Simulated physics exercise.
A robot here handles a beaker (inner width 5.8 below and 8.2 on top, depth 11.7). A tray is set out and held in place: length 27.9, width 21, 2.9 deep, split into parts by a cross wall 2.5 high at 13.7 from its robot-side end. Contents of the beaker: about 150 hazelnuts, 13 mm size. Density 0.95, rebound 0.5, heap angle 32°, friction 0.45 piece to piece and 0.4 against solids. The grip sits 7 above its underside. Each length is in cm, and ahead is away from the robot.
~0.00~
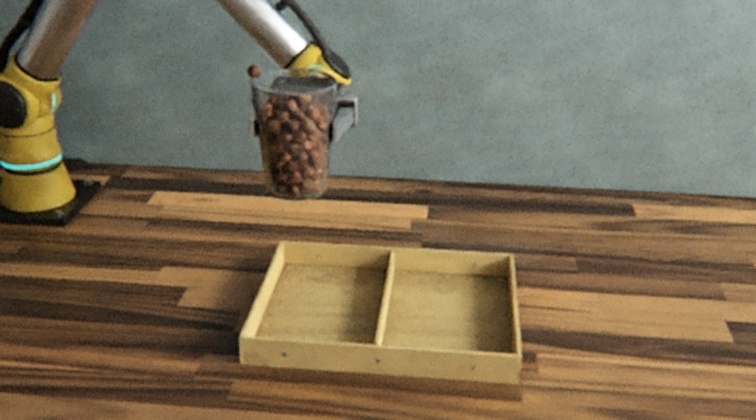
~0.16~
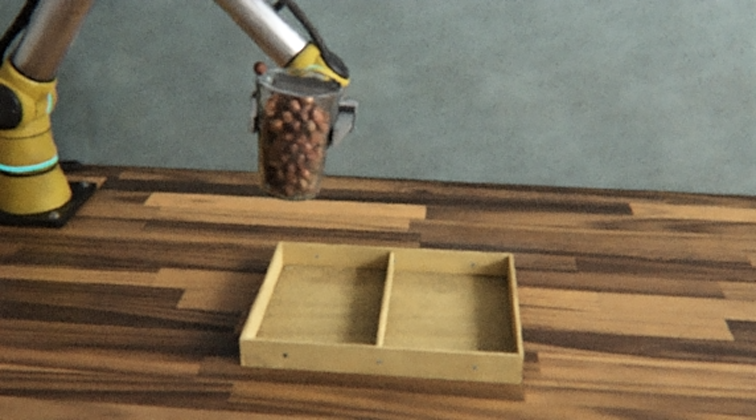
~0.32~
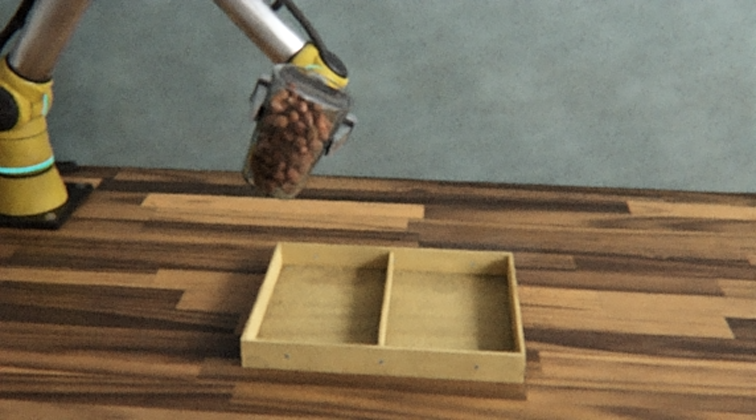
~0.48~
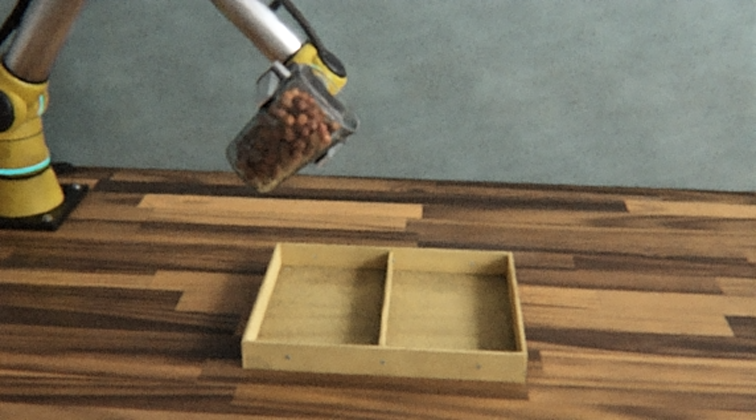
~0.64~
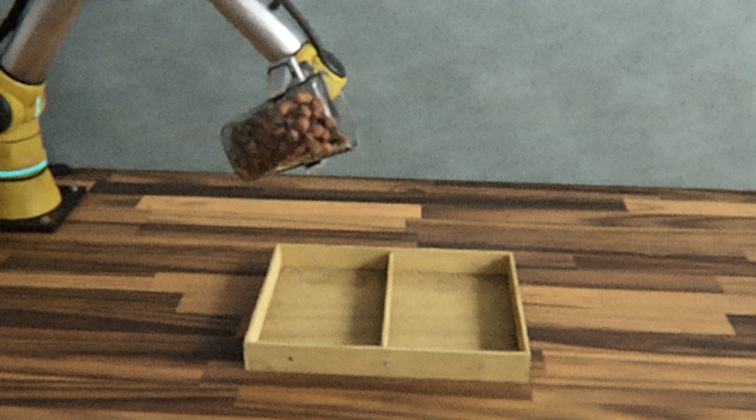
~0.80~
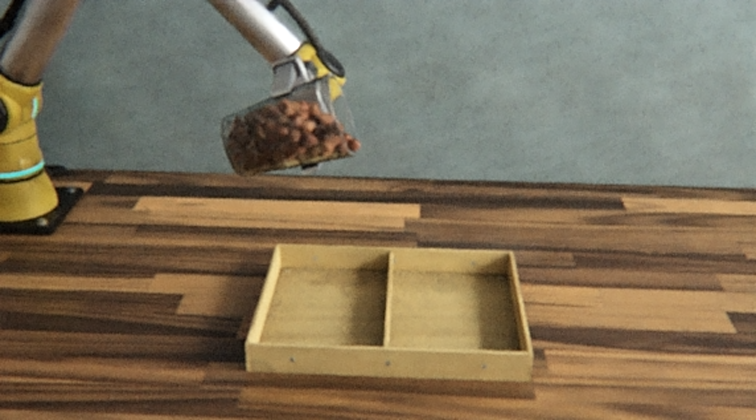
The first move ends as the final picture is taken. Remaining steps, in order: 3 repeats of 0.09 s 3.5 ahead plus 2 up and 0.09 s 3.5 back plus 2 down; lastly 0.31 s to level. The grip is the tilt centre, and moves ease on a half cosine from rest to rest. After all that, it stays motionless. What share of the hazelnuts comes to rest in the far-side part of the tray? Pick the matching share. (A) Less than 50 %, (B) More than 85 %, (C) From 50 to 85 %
From 50 to 85 % (C).
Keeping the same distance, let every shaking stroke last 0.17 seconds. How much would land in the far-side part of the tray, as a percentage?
Estimate: Near 25 per cent.
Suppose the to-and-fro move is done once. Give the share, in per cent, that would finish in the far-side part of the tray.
Probably about 60 in a hundred.
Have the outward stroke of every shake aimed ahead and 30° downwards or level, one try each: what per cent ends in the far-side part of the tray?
Result: Approx. 25 % and 45 %, one try each.
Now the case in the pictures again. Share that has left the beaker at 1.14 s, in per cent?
Roughly 60 percent is out.
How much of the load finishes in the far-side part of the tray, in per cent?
Roughly 75 %.
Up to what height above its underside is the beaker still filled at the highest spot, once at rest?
Height at rest: About 3.5 centimetres.
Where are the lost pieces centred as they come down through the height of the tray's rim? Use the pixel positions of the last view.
Estimated centre around (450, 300) in pixels.
After 1.14 s, tilted 71° forward, highest piece 23 above the table; 73 in the far-side part, 58 in the beaker, 1 in the robot-side part, 1 on the table or floor, 13 in flight or on a rim.
After 1.48 s, tilted 41° forward, highest piece 24 above the table; 102 in the far-side part, 28 in the beaker, 9 in the robot-side part, 3 on the table or floor, 4 in flight or on a rim.
After 1.85 s, level, highest piece 19 above the table; 107 in the far-side part, 28 in the beaker, 6 in the robot-side part, 5 on the table or floor.
After 2.90 s, level, highest piece 19 above the table; 107 in the far-side part, 28 in the beaker, 6 in the robot-side part, 5 on the table or floor.
In the end, 107 in the far-side part, 28 in the beaker, 6 in the robot-side part, 5 on the table or floor. That is 73 % in the far-side part of the tray.
